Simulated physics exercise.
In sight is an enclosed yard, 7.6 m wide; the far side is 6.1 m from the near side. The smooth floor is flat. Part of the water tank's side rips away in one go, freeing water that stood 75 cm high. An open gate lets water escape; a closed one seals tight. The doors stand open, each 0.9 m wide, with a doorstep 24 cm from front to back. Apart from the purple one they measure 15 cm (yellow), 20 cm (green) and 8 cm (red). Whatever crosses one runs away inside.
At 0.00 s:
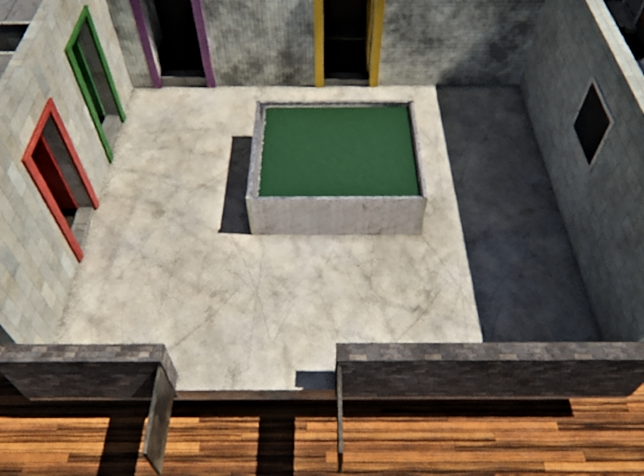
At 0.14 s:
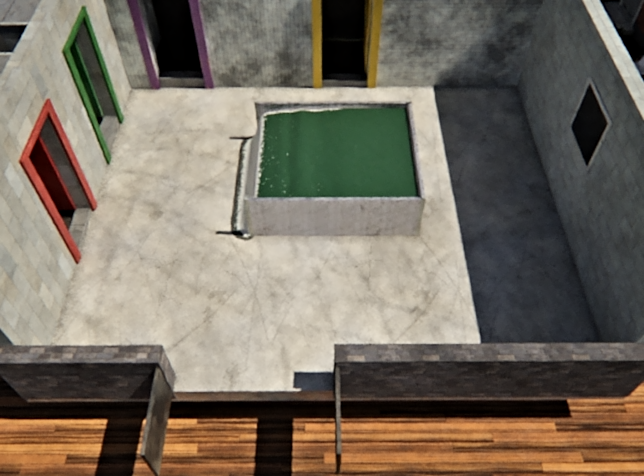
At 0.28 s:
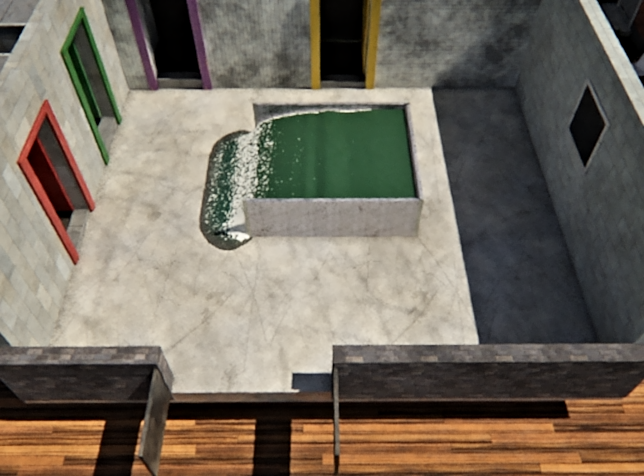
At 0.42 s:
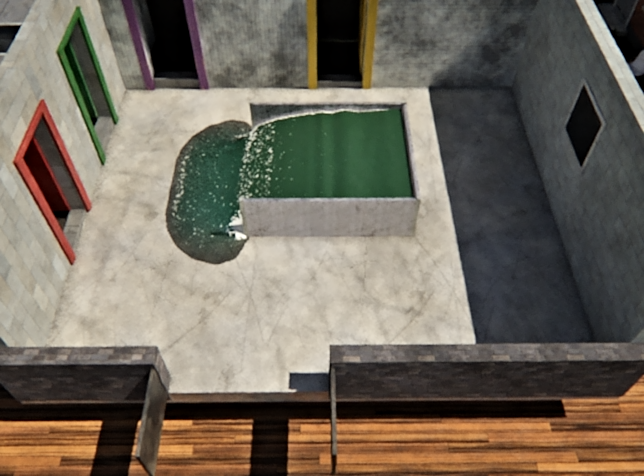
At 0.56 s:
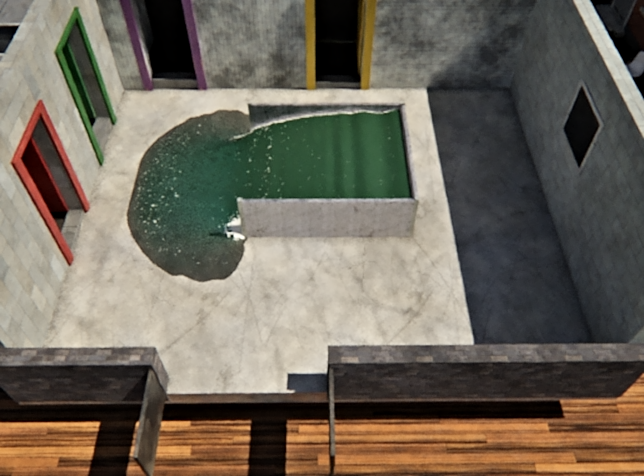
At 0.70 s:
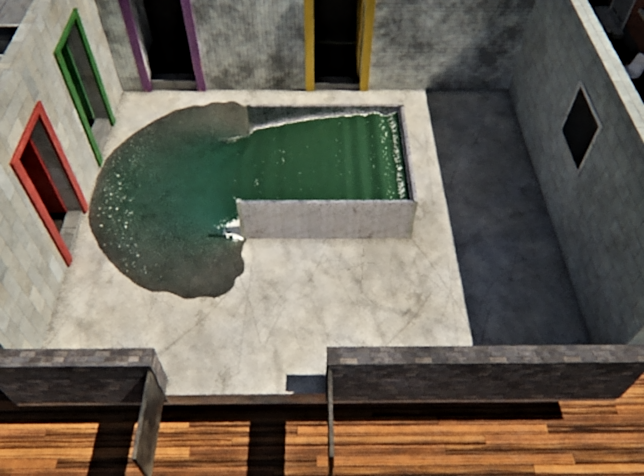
In the video, green water stands in a rectangular tank in a walled yard with coloured doorways, then bursts through the tank's left side and spreads across the pale floor in a widening, rounded pool as the level inside drops.
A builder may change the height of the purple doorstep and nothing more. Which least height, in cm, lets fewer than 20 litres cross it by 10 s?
It would have to be roughly 23.5 cm high.
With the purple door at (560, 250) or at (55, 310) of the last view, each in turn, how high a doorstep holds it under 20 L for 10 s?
About 9.0 and 17 cm.
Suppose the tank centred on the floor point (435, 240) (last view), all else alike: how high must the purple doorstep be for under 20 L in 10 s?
About 18 cm.
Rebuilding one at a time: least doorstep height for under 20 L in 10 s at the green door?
About 32 cm at green.
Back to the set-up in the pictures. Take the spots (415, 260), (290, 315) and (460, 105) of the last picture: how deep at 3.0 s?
Roughly 0, 0 and 0 cm, in turn.
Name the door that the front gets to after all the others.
Last comes the yellow one.
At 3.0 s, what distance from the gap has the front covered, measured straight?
Roughly 4.4 m.
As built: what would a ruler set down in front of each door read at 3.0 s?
In cm: Yellow 0, green 32, purple 27, red 28.
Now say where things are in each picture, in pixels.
The first picture shows still water, 75 cm deep, in the water tank at (336, 150); the purple door at (175, 42) is dry.
In the second picture, the gap is at (257, 174), the front 0.3 m out at (238, 230); the back of the water tank holds 75 cm.
In the third picture, water pours out at (255, 176) and has run 0.8 m, to (208, 193); about 13 cm deep outside, 75 cm at the back.
In the fourth picture, the gap is at (252, 176), the front 1.3 m out at (172, 217); the back of the water tank holds 75 cm.
In the fifth picture, the front is at (133, 218), 1.9 m from the gap at (251, 178); 5.6 m2 of floor is wet, 74 cm left at the back.
In the sixth picture, the front is at (95, 206), 2.5 m from the gap at (250, 179); 8.0 m2 of floor is wet, 67 cm left at the back; 0.7 m in a straight line remain to the purple door at (165, 46).
After 1.4 s water covers 30 % of the floor, deepest (44 cm) near (92, 190); 7 cm at the purple door, 0 litres in over its 23 cm doorstep.
After 3.0 s water covers 35 % of the floor, deepest (42 cm) near (37, 366); 27 cm at the purple door, 9 litres in over its 23 cm doorstep.
After 10.0 s water covers 100 % of the floor, deepest (15 cm) near (533, 375); 6 cm at the purple door, 21 litres in over its 23 cm doorstep.
At the purple door as built, the water arrived by 1.1 s and peaked near 28 cm at 2.6 s.
Run again over the same 10 s with other heights there, 40 litres in over 20 cm, 7 litres over 27 cm. The limit of 20 litres is kept from about 23.5 cm up.
